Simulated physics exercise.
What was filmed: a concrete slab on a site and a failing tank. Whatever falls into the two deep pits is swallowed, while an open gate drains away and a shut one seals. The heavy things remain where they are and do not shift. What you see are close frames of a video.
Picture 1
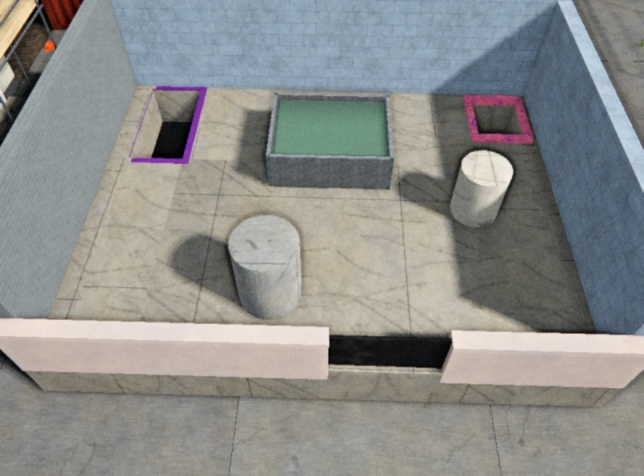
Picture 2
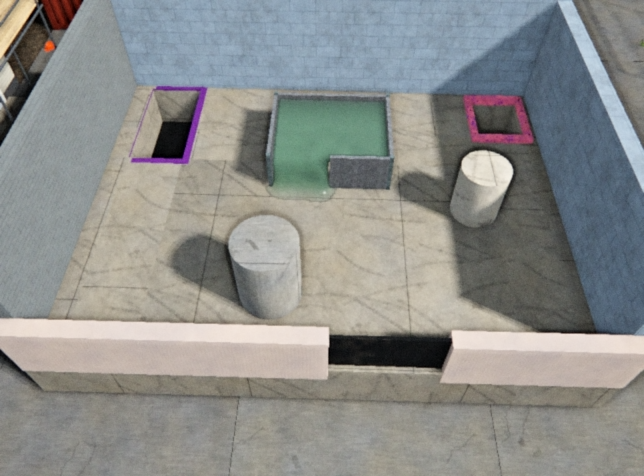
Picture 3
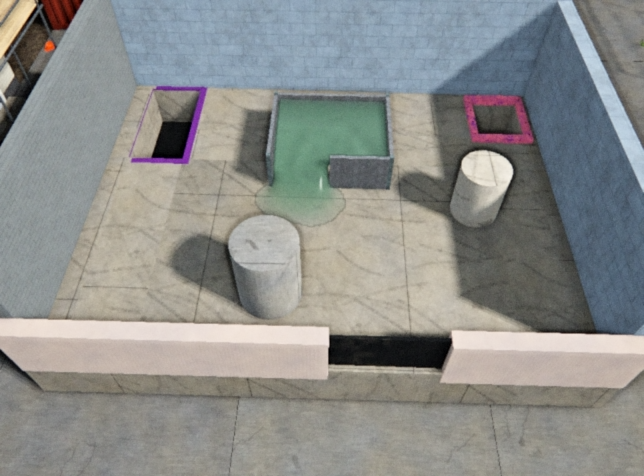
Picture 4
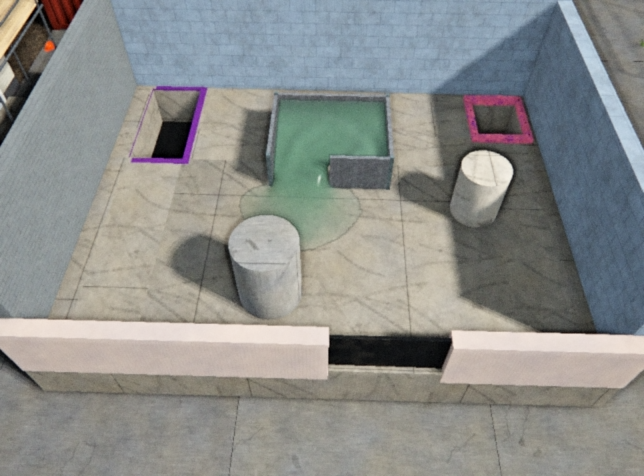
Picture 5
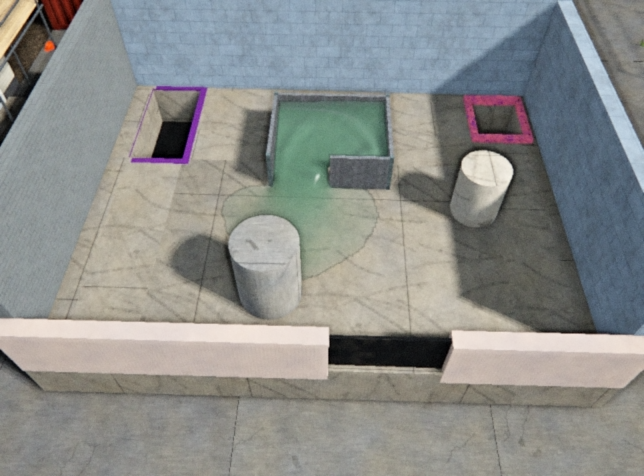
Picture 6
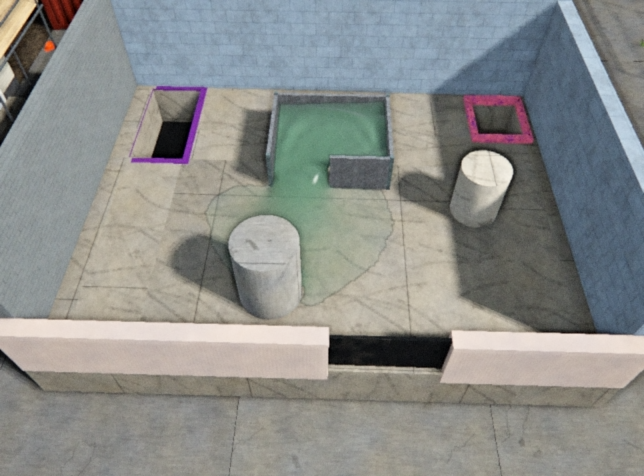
Walled concrete slab with a tank of green water, its front wall opening and water spreading across the floor around a grey cylinder.
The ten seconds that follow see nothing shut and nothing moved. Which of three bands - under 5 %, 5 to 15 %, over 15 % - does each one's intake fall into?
Outcome: The gate will not reach five per cent; the pink pit will not reach five per cent; the purple pit will not leave the five-to-fifteen per cent band.
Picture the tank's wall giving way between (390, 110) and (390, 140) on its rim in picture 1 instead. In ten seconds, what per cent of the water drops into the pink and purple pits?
Pink 20 %, purple 2 %.
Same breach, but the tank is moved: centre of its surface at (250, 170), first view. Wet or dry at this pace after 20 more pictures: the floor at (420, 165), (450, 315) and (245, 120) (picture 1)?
Spot one unwetted, spot two wetted, spot three unwetted.
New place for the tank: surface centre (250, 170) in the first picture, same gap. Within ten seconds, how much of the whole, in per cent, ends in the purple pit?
Within ten seconds roughly 25 percent of the total ends in the purple pit.
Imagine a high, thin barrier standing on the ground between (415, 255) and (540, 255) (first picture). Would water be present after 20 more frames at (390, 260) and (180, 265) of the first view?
In the listed order, the first spot is swamped and the second is swamped.
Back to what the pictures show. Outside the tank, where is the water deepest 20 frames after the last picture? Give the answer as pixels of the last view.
It will be deepest around (604, 363).
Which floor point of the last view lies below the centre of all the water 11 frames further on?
At roughly (305, 215).
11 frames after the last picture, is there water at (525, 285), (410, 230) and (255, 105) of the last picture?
Spared, spared, spared.
A moment on, water covers 25 % of the floor; the gate 0 %, the pink pit 0 %, the purple pit 0 %.
Next, water covers 35 % of the floor; the gate 0 %, the pink pit 0 %, the purple pit 0 %.
Then, water covers 40 % of the floor; the gate 0 %, the pink pit 0 %, the purple pit 0 %.
Later, water covers 65 % of the floor; the gate 0 %, the pink pit 0 %, the purple pit 3 %.
In the end, water covers 85 % of the floor; the gate 0 %, the pink pit 0 %, the purple pit 11 %.
